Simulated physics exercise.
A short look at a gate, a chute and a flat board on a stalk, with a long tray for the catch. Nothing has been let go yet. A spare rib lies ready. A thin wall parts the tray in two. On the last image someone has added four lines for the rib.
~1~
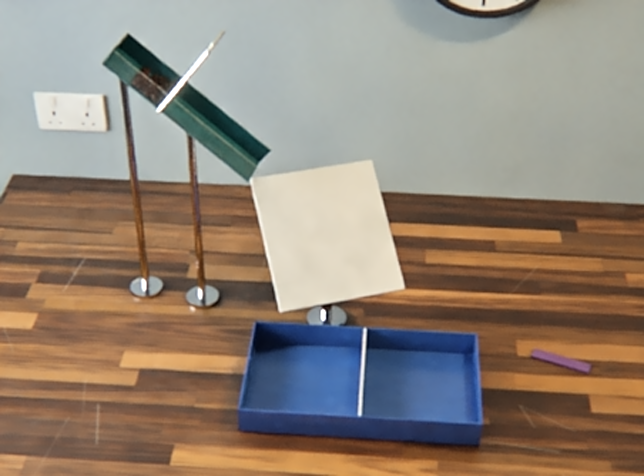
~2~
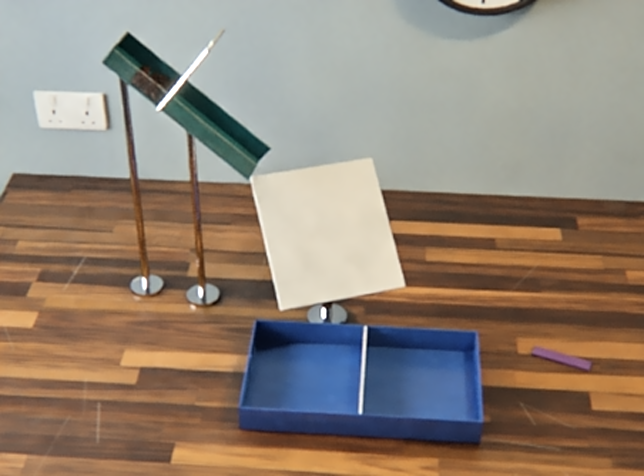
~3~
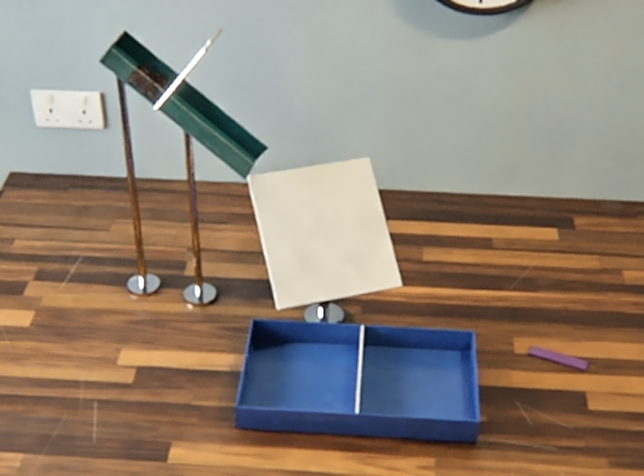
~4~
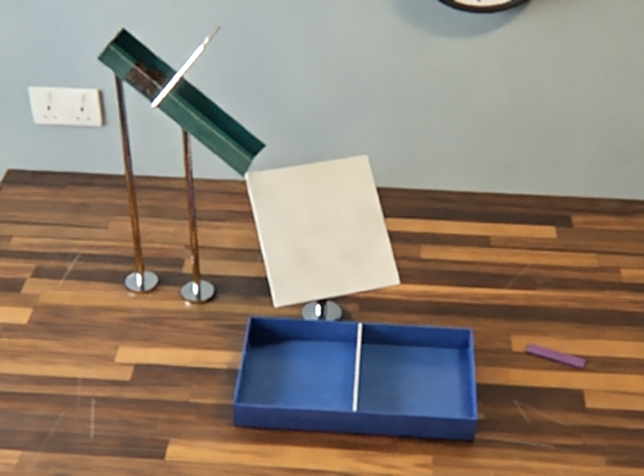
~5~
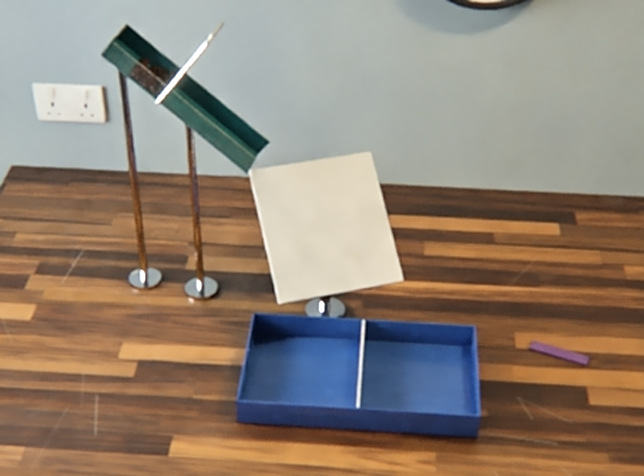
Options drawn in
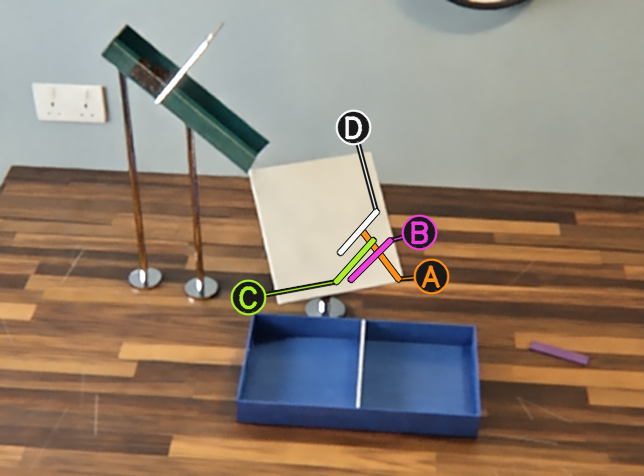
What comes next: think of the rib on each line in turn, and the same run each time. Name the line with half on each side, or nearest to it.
D.
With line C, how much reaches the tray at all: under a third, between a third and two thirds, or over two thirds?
It is over two thirds.
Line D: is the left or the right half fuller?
More lands on the left.
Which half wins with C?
The left half.
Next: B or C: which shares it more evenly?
Here it is line B.
On the marked copy, line A from (363, 232) to (398, 279); line B from (390, 240) to (351, 279); line C from (373, 240) to (336, 281); line D from (376, 211) to (340, 252).
With A, of what is caught, roughly a quarter in the left half, the larger part in the right.
With B, of what is caught, the larger part in the left half, about a tenth in the right.
With C, of what is caught, every piece in the left half, not one piece in the right.
With D, of what is caught, roughly two thirds in the left half, roughly a third in the right.
